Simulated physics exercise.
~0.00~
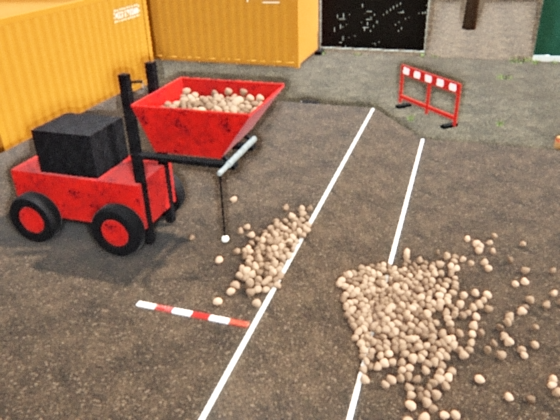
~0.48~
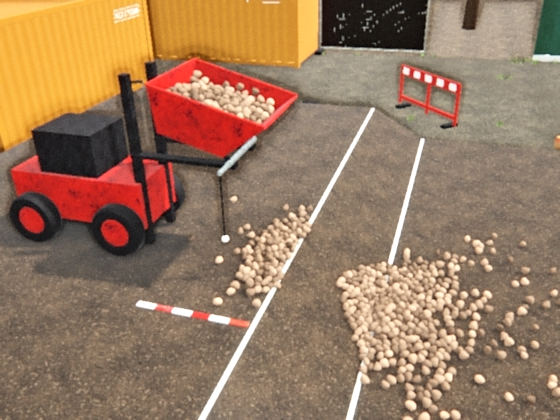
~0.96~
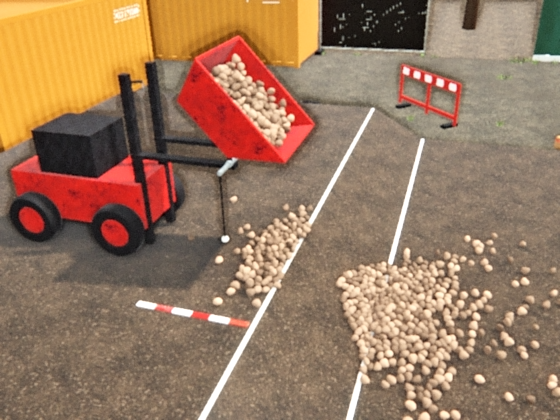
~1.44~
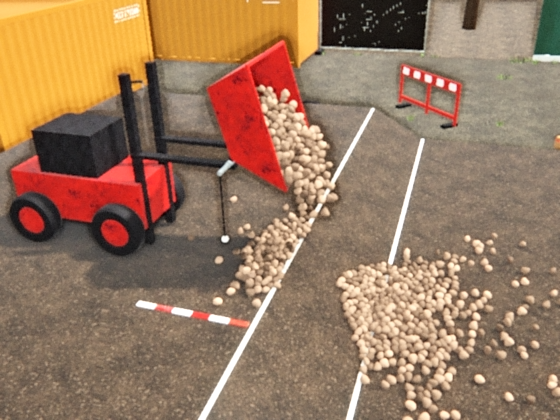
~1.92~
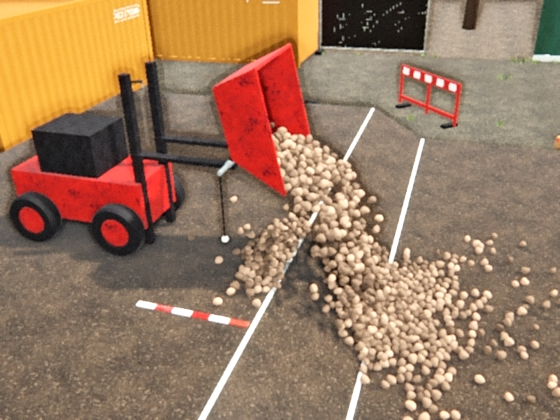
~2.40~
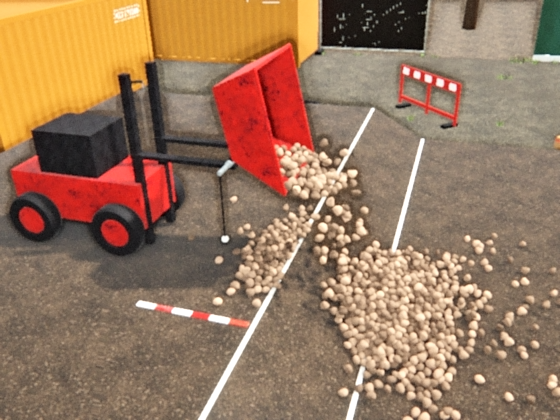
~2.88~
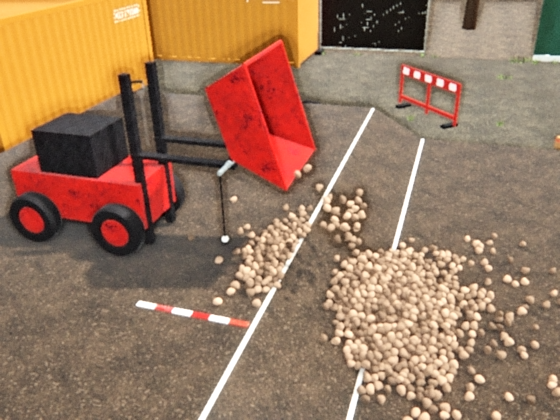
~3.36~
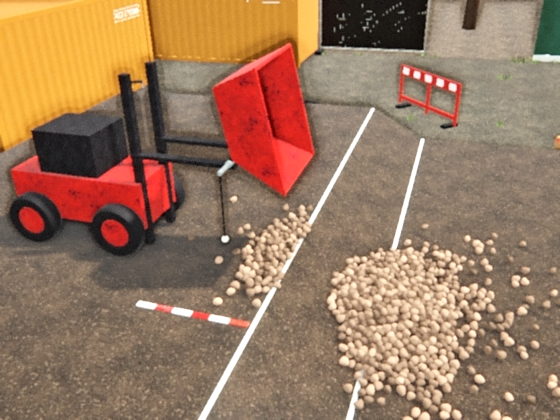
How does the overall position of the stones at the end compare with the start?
Taken together, the stones lie lower and slightly farther right at the end. The skip that held many of them at the start is empty, and the heap at the lower right is bigger.
